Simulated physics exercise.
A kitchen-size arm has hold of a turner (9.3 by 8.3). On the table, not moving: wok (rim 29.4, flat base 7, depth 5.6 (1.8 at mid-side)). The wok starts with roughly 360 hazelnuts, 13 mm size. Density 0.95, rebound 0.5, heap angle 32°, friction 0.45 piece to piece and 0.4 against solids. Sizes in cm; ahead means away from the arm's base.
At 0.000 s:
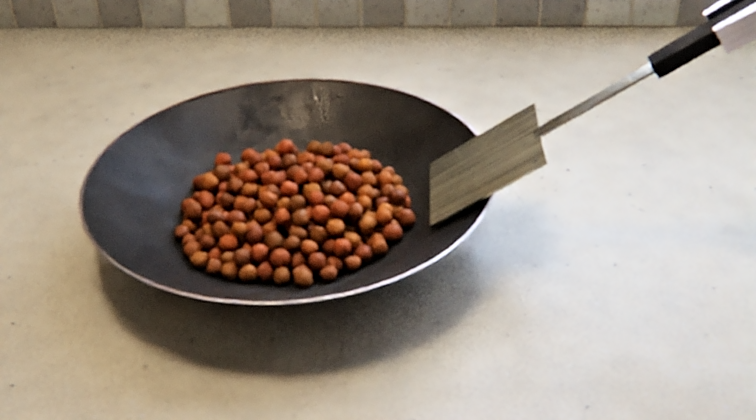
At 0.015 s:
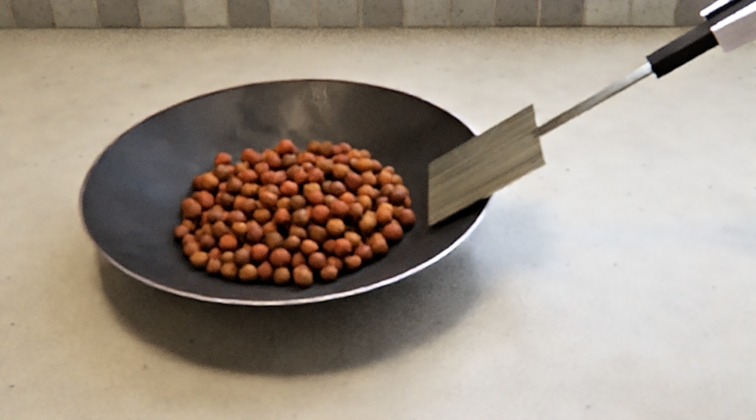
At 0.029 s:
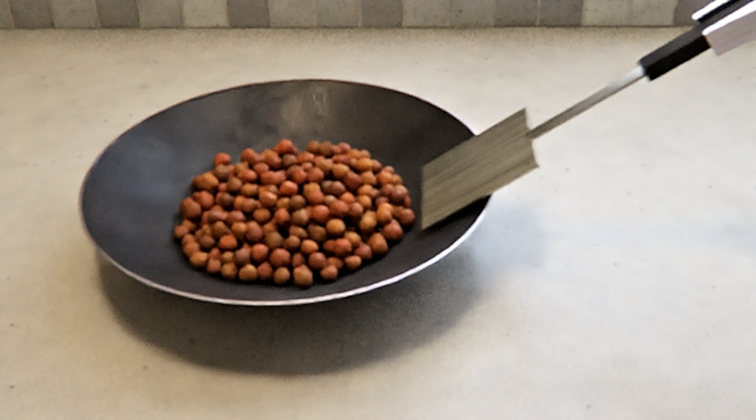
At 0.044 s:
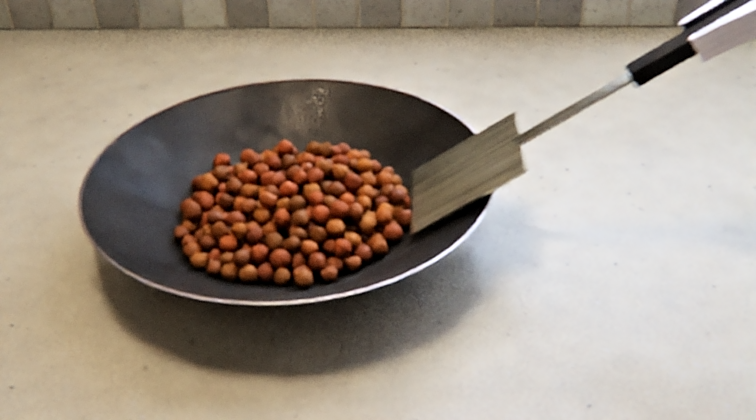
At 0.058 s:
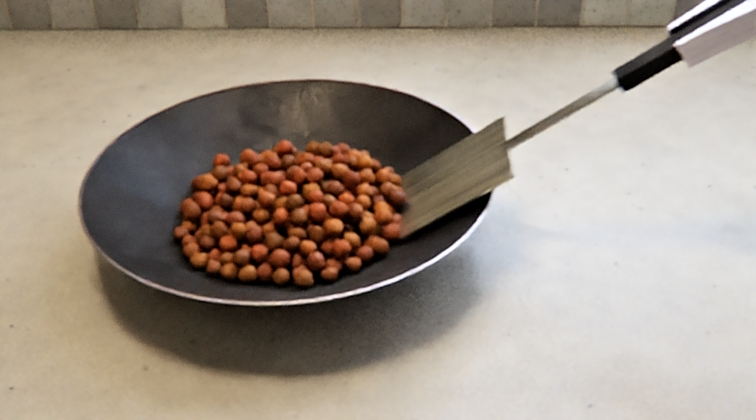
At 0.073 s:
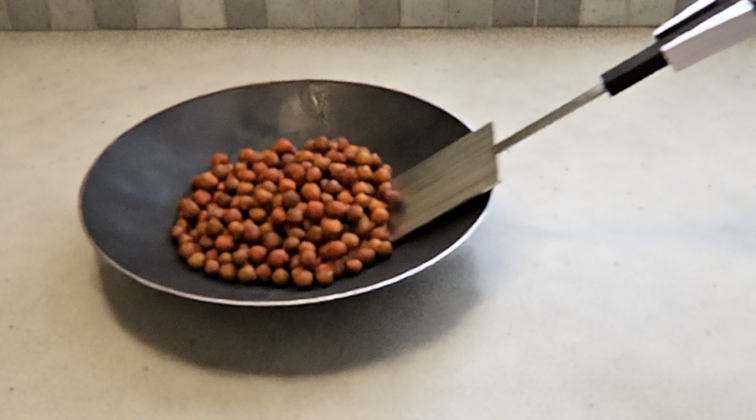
A metal turner held by a robotic arm sliding left into a dark wok, nudging the heap of brown nuts slightly.
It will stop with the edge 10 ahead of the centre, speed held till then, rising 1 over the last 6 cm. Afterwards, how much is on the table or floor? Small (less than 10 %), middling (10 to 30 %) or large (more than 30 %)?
Answer: Middling; 10 to 30 % of the hazelnuts finish on the table or floor.
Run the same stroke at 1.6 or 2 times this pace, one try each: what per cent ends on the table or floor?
About 45 and 50 per cent.
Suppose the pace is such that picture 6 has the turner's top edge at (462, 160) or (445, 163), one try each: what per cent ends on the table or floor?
Some 50 and 60 per cent.
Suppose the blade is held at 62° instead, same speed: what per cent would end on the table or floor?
Then about 30 per cent.
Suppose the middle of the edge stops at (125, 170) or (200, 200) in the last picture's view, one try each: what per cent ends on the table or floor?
Some 45 and 5 per cent.
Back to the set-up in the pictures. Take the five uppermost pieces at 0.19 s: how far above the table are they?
About 5 cm.
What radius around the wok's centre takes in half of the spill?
Some 22 cm.
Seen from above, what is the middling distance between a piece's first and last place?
Some 9 cm.
After 0.19 s, sloping 35°, highest piece 6 above the table; 357 in the wok.
After 0.30 s, sloping 35°, highest piece 8 above the table; 357 in the wok.
After 0.56 s, sloping 35°, highest piece 7 above the table; 281 in the wok, 72 on the table or floor, 4 on the blade or in flight.
After 1.61 s, sloping 35°, highest piece 7 above the table; 278 in the wok, 79 on the table or floor.
In the end, 278 in the wok, 79 on the table or floor. That is 22 % on the table or floor.
